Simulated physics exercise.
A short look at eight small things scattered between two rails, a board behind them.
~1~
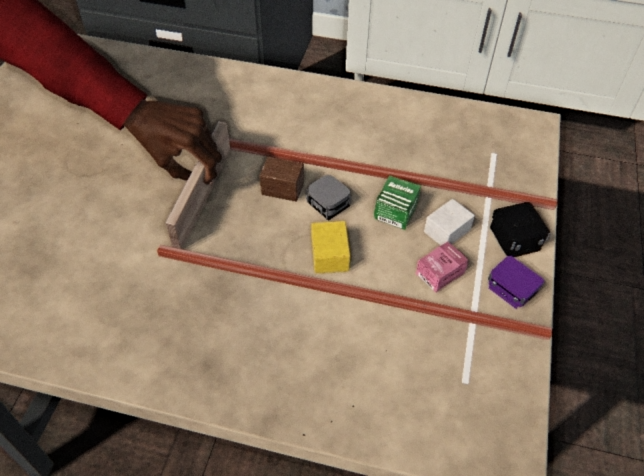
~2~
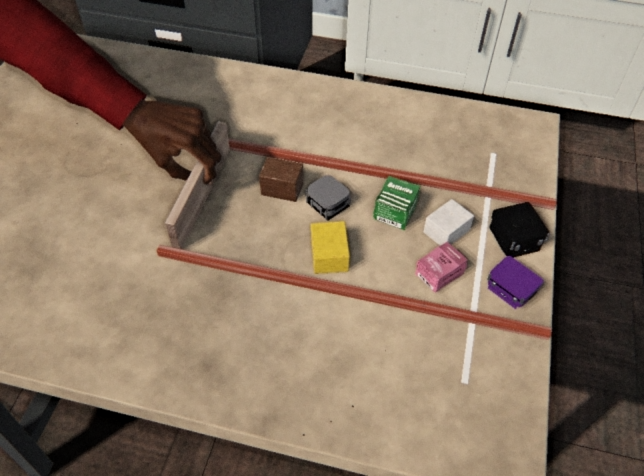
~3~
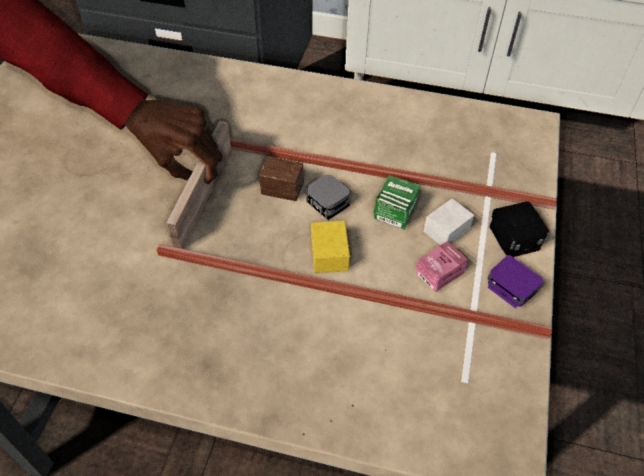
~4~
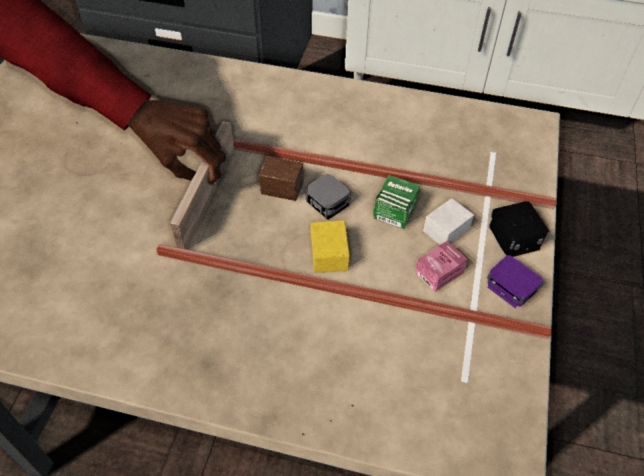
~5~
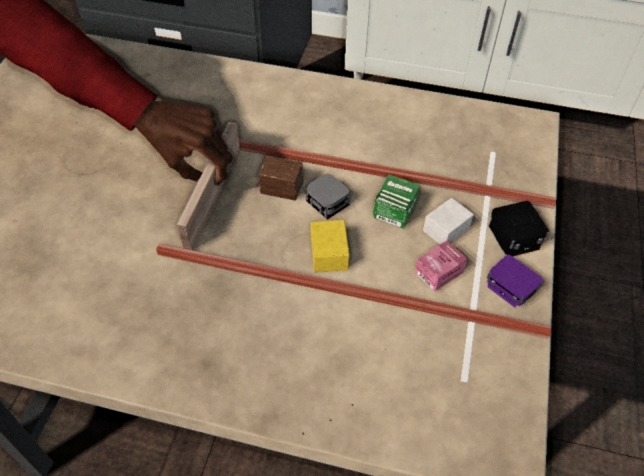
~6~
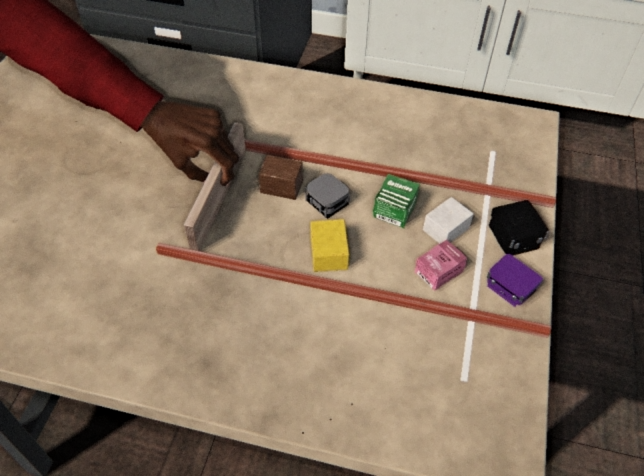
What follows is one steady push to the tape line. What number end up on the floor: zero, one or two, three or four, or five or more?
The number that fall off is three or four.
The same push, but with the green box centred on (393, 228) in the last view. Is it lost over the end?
The green box survives.
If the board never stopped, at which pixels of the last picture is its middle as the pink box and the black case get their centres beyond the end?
For the pink box at (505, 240), for the black case at (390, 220).
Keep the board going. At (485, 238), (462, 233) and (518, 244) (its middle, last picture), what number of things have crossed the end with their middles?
In that order 4, 3 and 6.
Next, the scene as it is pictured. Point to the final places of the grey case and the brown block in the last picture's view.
Near (542, 238) and (506, 220).
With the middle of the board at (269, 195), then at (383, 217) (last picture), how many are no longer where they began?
The counts are 2 and 6.
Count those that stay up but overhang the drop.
The number is 1.
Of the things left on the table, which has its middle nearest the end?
The grey case.
Early on, none off yet; purple case at rest near (513, 281); black case at rest near (517, 228); white block at rest near (448, 222).
A while later, none off yet; purple case at rest near (513, 281); black case travelled a little near (535, 228); white block travelled about its own width near (496, 236).
Further along, one off so far; purple case travelled a little near (526, 283); black case down on the floor near (508, 434); white block leaning well over near (571, 256).
Finally, the number that fall off is three or four; lost, green box, white block, black case and purple case.
